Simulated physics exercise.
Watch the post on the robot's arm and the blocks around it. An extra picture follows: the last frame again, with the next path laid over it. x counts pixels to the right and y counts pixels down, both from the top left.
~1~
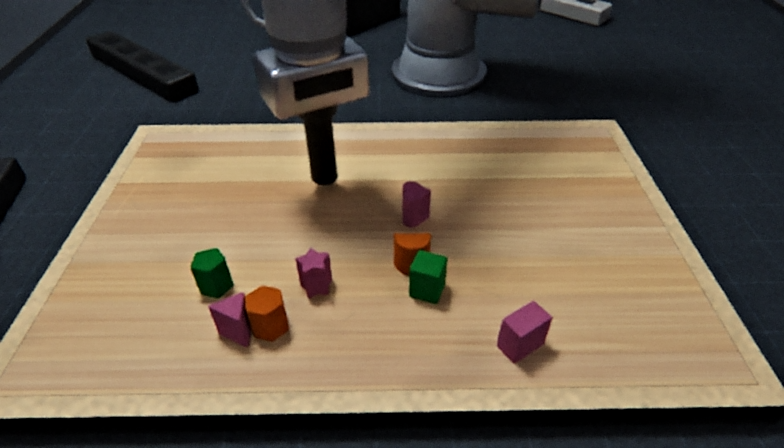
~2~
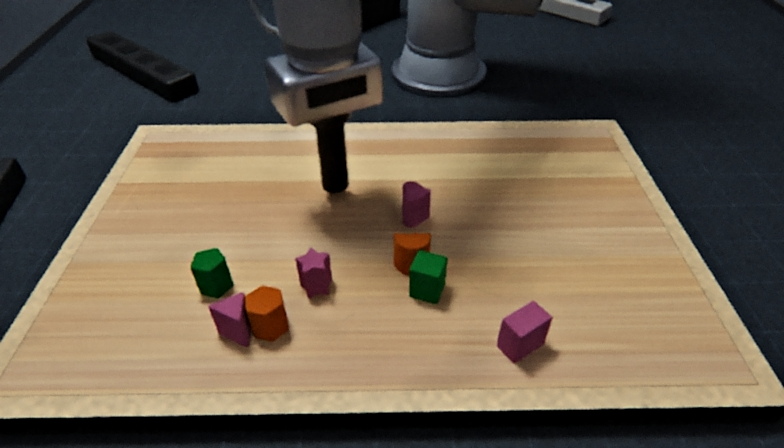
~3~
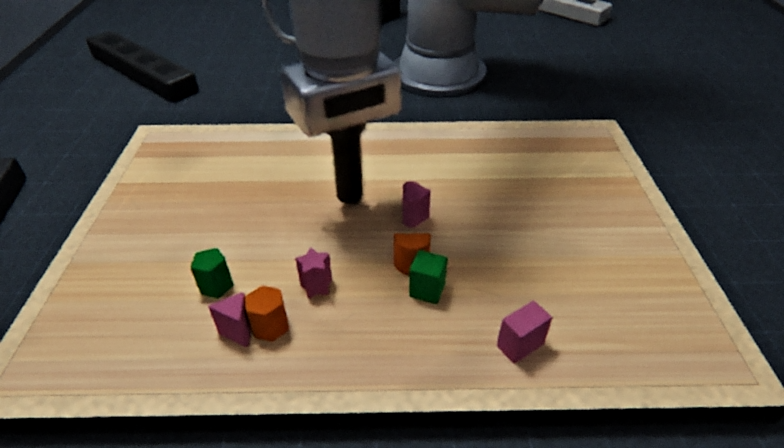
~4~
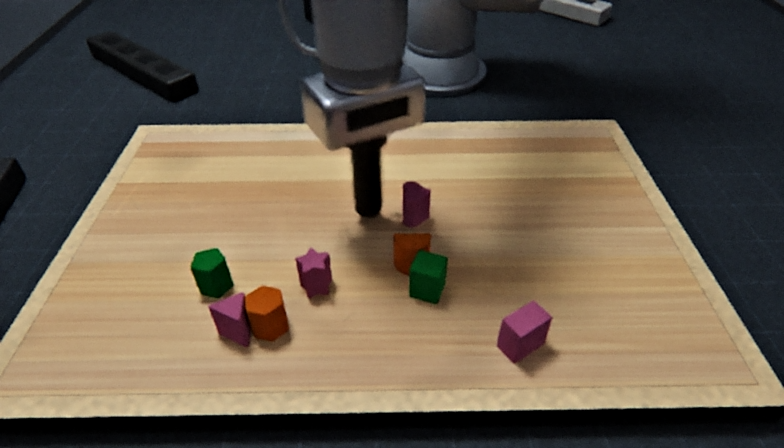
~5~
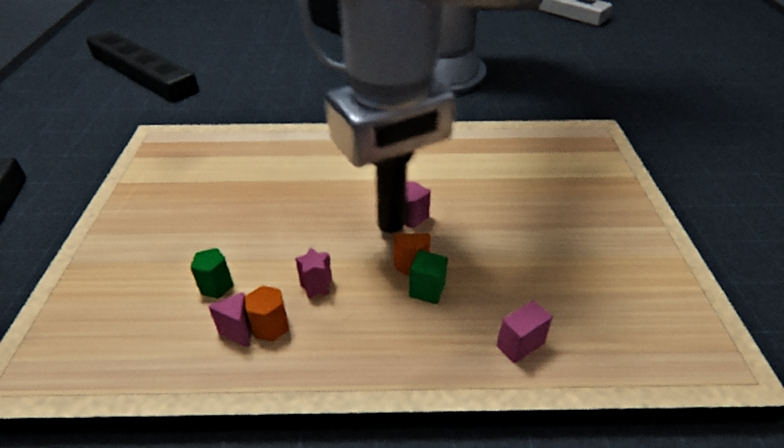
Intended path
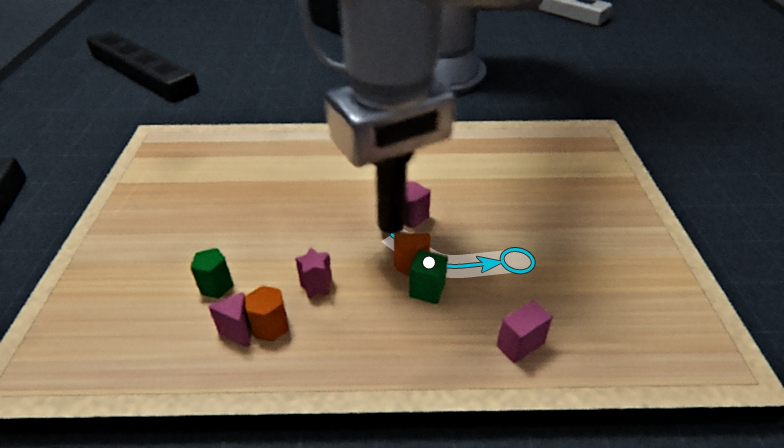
A robot arm's black post moves right and toward the viewer, nearing still, colourful blocks.
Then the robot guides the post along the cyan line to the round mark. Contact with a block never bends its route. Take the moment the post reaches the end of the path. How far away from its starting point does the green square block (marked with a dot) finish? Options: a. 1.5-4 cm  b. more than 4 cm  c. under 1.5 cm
Answer: C.
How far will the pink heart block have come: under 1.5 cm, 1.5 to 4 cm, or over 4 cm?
The answer here is less than 1.5 cm.
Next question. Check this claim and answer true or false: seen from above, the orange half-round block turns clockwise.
The claim holds.
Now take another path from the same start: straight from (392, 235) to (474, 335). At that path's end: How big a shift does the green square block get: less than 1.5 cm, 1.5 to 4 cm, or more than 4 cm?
Goes over 4 cm.
The drawn path runs from (392, 235) by way of (425, 258) and (471, 265) to (518, 260); the dot is on the green square block.
The first path, step by step. One third of the way, post (426, 248); orange half-round block (416, 248), turned 35° clockwise; green square block (430, 270), turned 20° anticlockwise.
Two thirds of the way, post (473, 255); orange half-round block (416, 248), turned 35° clockwise; green square block (430, 270), turned 20° anticlockwise.
At the end, post (520, 250); orange half-round block (416, 248), turned 35° clockwise; pink heart block not moved; green square block (430, 270), turned 20° anticlockwise.
